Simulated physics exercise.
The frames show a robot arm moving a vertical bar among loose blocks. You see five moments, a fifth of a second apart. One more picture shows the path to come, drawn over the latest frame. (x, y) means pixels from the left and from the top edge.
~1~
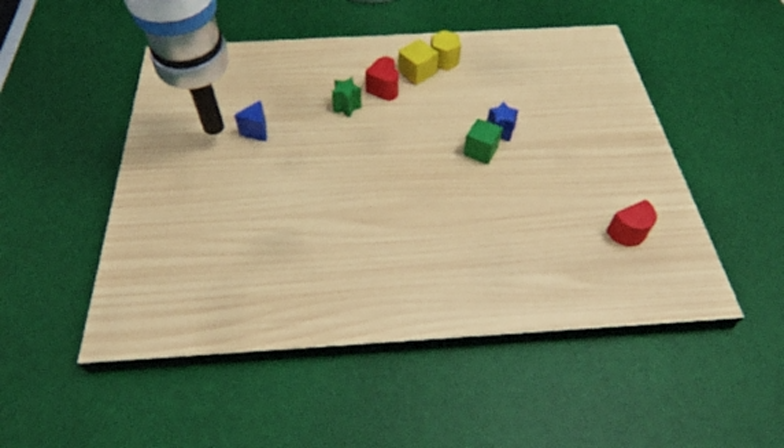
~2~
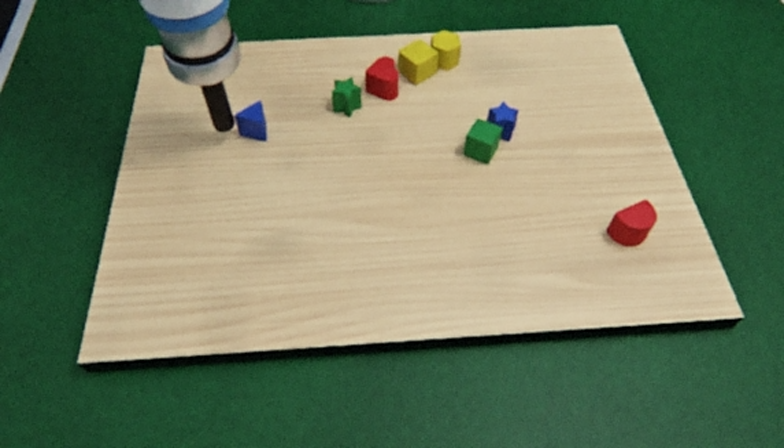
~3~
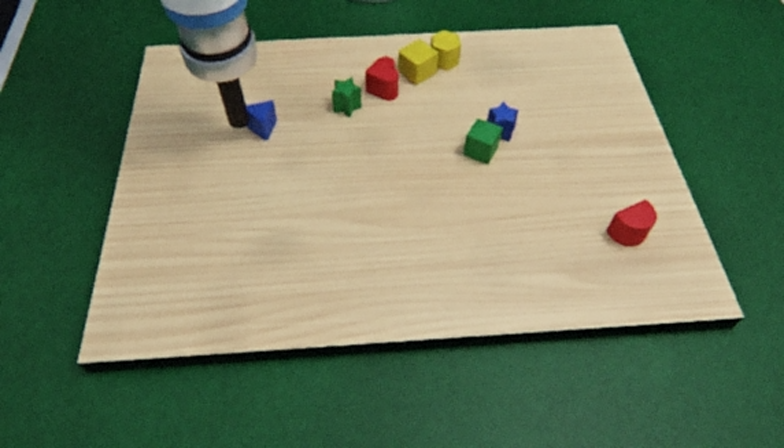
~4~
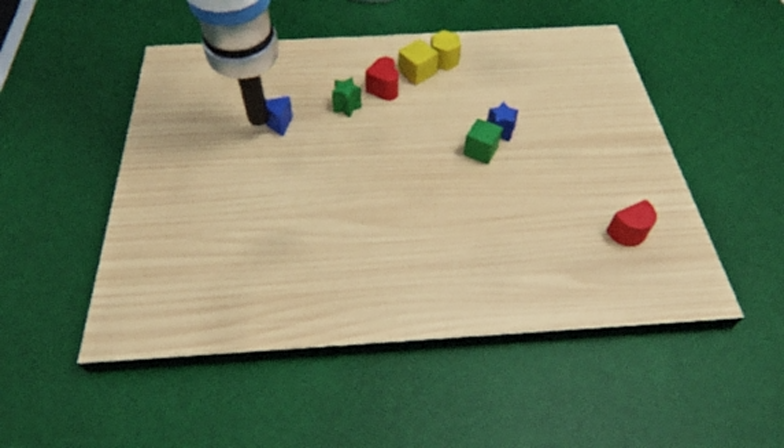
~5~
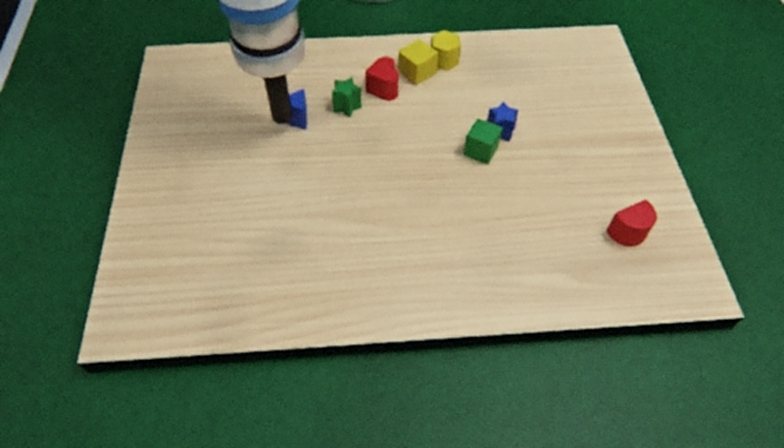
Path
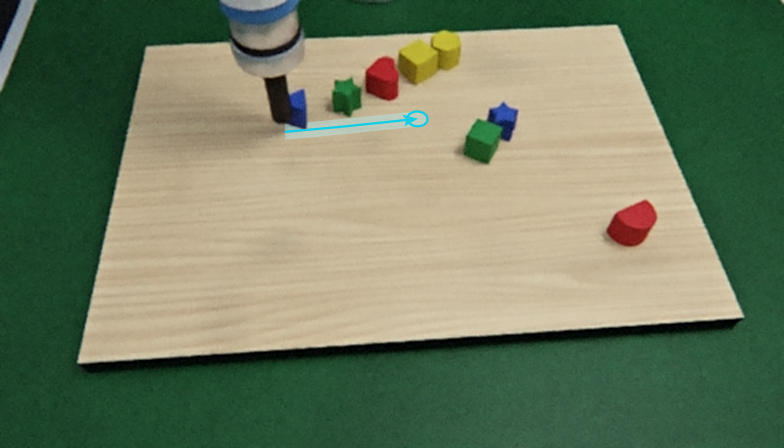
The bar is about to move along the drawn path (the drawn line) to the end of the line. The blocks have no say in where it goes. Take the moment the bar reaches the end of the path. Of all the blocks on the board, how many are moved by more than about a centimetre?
The push moves one block more than 1 cm.
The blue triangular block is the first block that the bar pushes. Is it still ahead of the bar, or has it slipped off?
The bar should slip past it.
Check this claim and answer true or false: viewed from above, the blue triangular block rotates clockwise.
That is false.
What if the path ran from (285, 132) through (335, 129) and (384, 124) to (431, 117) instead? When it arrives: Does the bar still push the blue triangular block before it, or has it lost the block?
By the time the path ends, the blue triangular block has slid off to the side or behind.
Path on the board, straight from (285, 132) to (417, 119).
The first path, step by step. One third of the way, bar at (329, 113); blue triangular block at (305, 95), turned 30° anticlockwise.
Two thirds of the way, bar at (375, 108); blue triangular block at (305, 95), turned 30° anticlockwise.
At the end, bar at (418, 104); blue triangular block at (305, 95), turned 30° anticlockwise; green star-shaped block in place.
